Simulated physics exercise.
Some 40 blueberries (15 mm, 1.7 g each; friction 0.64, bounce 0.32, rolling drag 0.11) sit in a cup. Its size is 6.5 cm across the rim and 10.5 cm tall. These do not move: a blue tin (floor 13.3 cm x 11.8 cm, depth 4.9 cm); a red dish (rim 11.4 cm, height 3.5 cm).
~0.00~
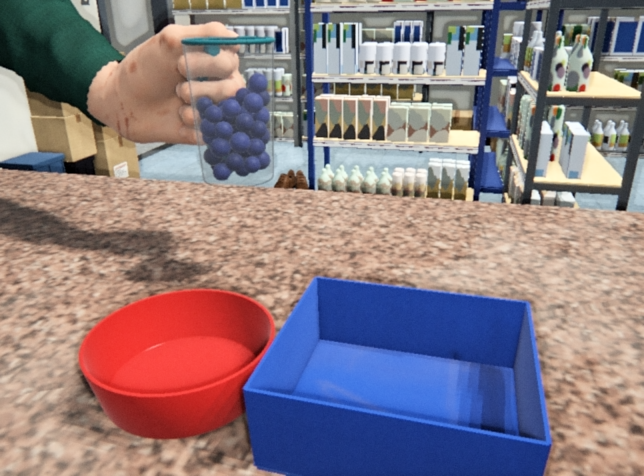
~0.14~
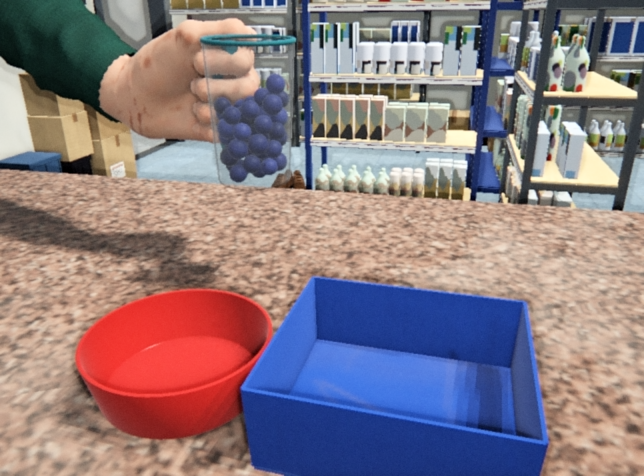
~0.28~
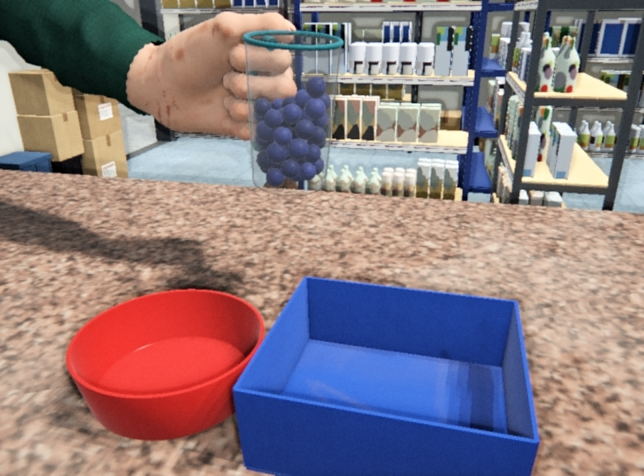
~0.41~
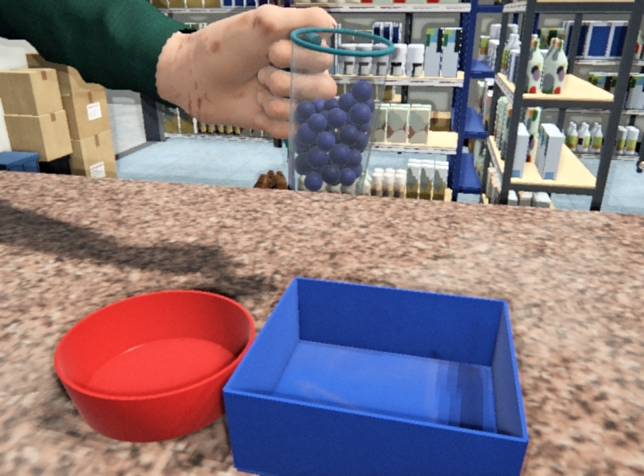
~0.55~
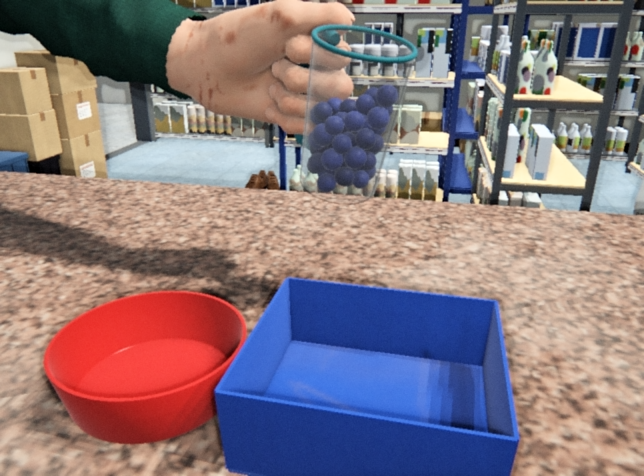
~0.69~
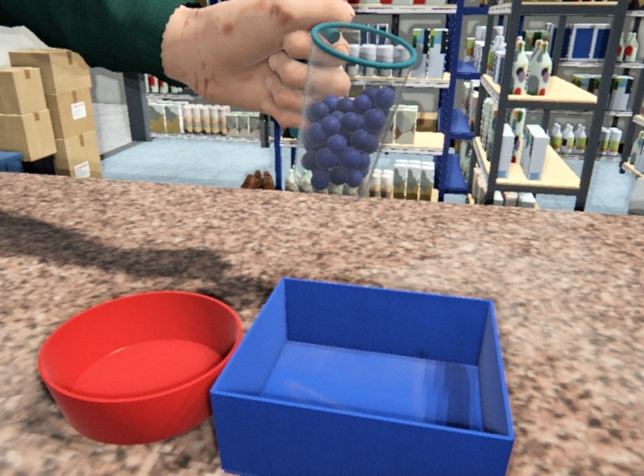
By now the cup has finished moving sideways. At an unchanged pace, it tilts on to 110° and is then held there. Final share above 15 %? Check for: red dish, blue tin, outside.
Red dish: Not above, blue tin: Above, outside everything: Above.
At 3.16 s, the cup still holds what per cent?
Roughly 100 per cent remains.
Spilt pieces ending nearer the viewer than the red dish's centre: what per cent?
0 %.
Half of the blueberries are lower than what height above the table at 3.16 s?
14 cm, give or take.
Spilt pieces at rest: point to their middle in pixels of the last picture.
The resting spill is centred at about (460, 335).
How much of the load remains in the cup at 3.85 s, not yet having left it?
Near 50 in a hundred parts of the load.
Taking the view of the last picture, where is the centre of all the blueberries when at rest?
(424, 363), give or take.
After 1.64 s, tilt 49 degrees; cup 100 %; middle of all pieces near (342, 130).
Then, at 2.43 s, tilt 73 degrees; cup 100 %; middle of all pieces near (343, 124).
Then, at 3.16 s, tilt 95 degrees; cup 100 %; middle of all pieces near (348, 127).
After 3.85 s, tilt 110 degrees; blue tin 25 %, cup 50 %, outside 15 %, in the air 10 %; middle of all pieces near (389, 230).
At rest (4.8 s), blue tin 60 %, cup 15 %, red dish 0 %, outside 25 %.
